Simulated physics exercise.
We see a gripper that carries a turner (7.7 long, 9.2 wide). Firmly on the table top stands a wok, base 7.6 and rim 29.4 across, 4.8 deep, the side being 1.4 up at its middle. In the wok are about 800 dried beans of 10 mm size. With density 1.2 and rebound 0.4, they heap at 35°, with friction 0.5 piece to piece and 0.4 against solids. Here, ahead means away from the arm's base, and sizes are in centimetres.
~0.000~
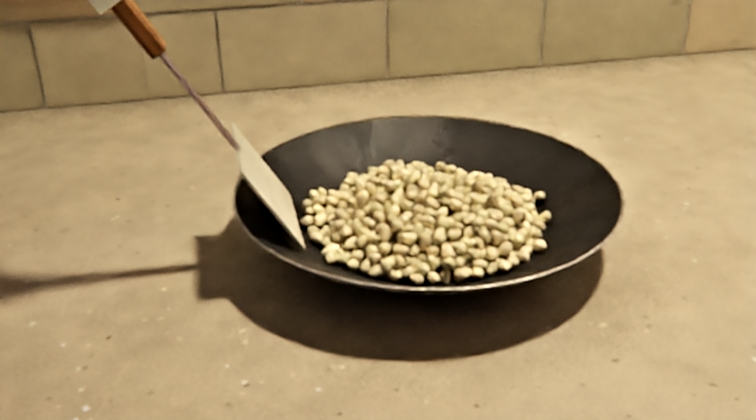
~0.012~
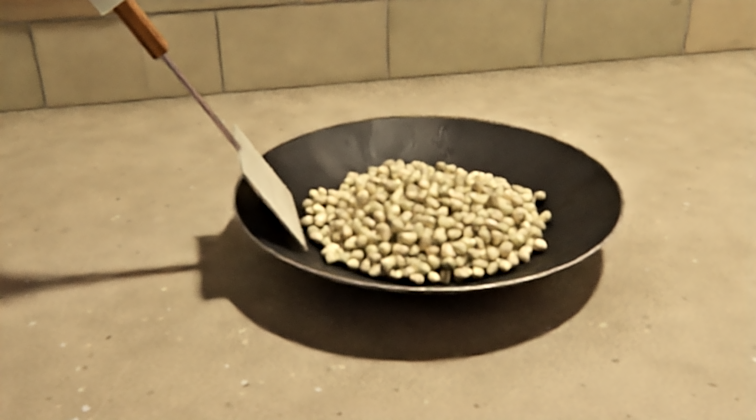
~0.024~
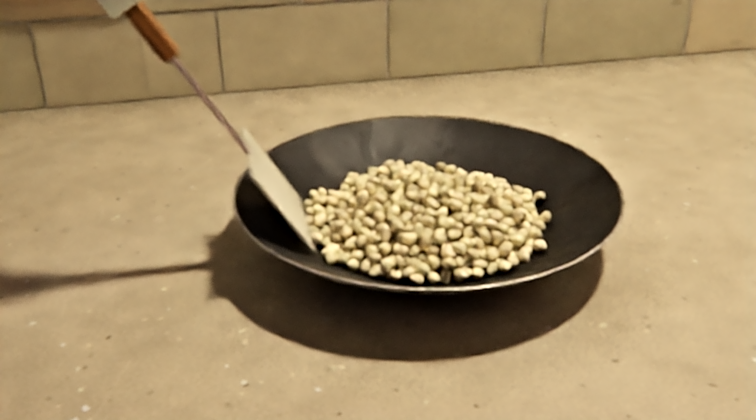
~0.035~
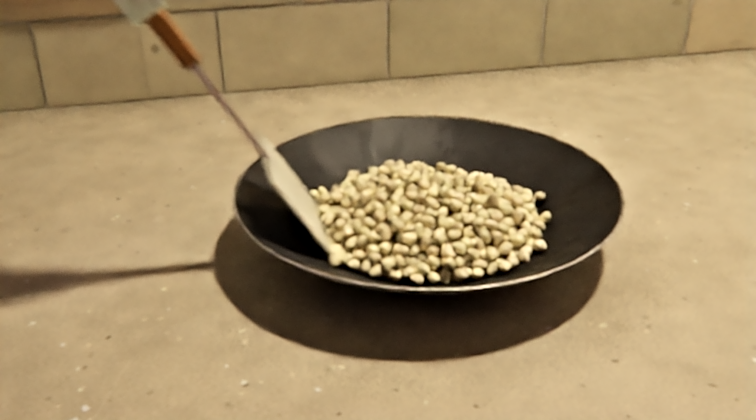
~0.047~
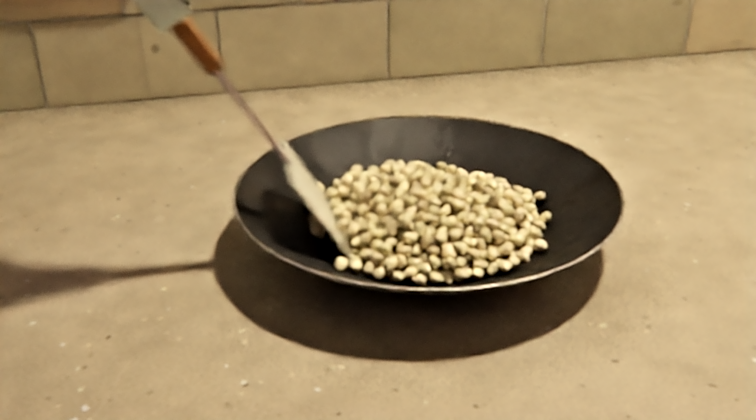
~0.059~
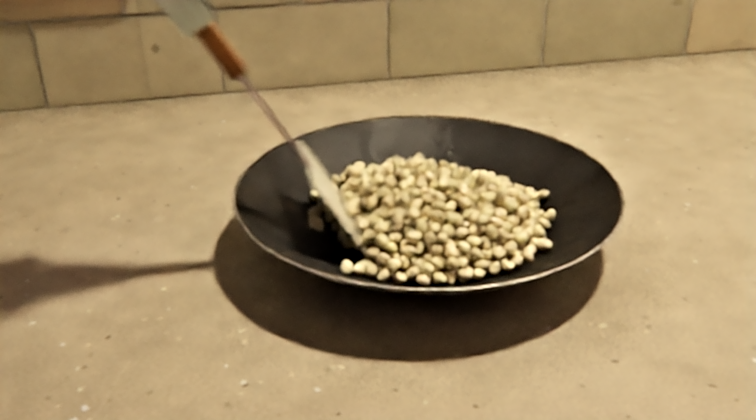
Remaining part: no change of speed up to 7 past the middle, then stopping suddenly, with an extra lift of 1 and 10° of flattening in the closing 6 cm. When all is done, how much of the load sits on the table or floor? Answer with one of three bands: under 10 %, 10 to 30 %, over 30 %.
Over 30 %.
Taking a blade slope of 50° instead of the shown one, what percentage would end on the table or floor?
Some 35 in a hundred.
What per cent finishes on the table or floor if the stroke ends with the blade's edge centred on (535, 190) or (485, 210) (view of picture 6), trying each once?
Respectively some 50 and 15 percent end on the table or floor.
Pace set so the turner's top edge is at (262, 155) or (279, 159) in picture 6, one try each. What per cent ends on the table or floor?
Respectively, some 15 and 20 per cent.
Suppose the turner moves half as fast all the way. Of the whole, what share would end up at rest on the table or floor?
15 per cent, roughly.
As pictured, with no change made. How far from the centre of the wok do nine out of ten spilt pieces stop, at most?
Roughly 35 cm.
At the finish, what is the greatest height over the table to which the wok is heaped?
It reaches roughly 6.0 cm.
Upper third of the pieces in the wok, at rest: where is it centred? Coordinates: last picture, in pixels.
I'd put it close to (545, 182).
After 0.09 s, sloping 59°, highest piece 7 above the table; 800 in the wok.
After 0.12 s, sloping 56°, highest piece 9 above the table; 800 in the wok.
After 0.33 s, sloping 49°, highest piece 7 above the table; 510 in the wok, 242 on the table or floor, 48 on the blade or in flight.
After 1.38 s, sloping 49°, highest piece 6 above the table; 503 in the wok, 297 on the table or floor.
In the end, 503 in the wok, 297 on the table or floor. That is 37 % on the table or floor.
